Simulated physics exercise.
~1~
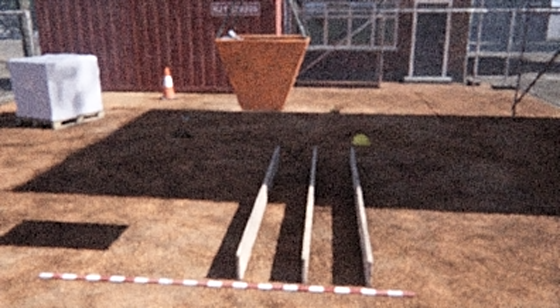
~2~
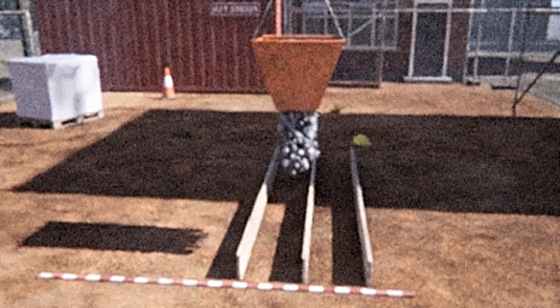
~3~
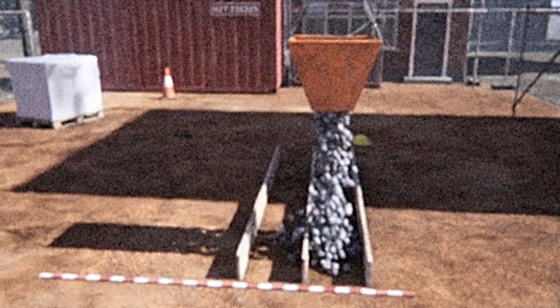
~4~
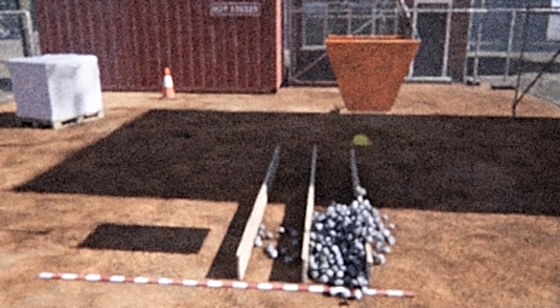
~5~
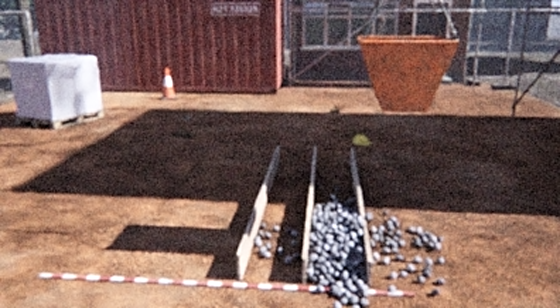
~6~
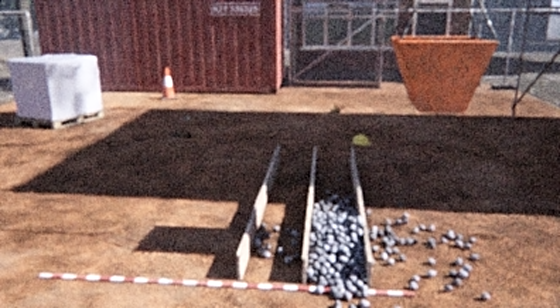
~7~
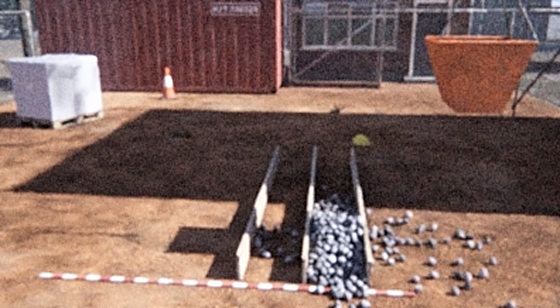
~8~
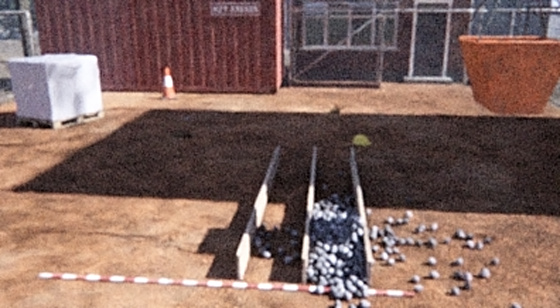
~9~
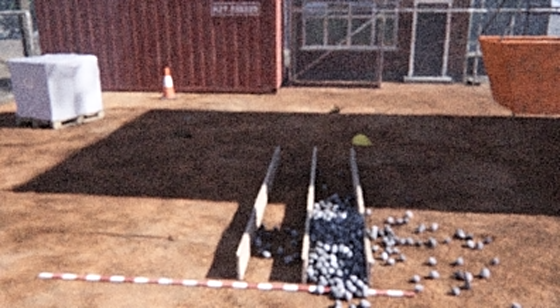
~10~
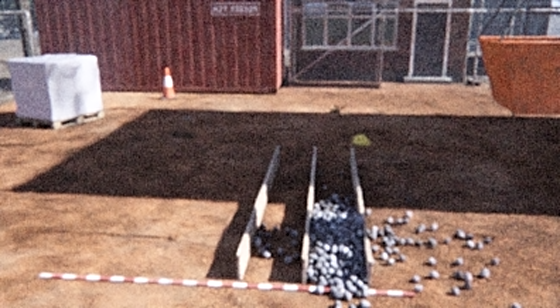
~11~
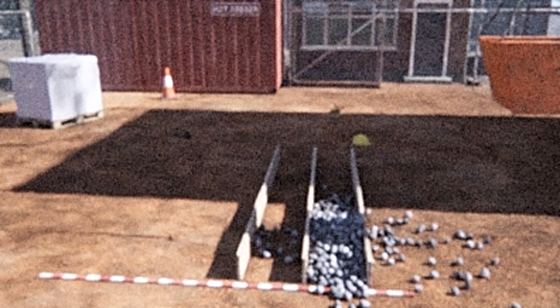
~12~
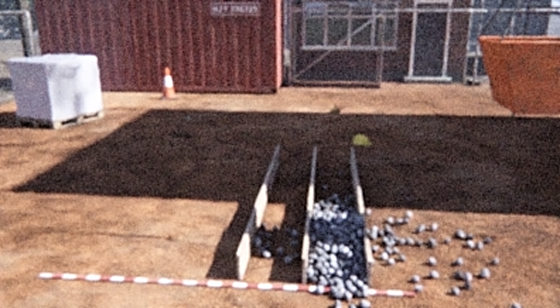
In a dirt yard, a moving orange skip drops grey stones, mostly filling the right bay.
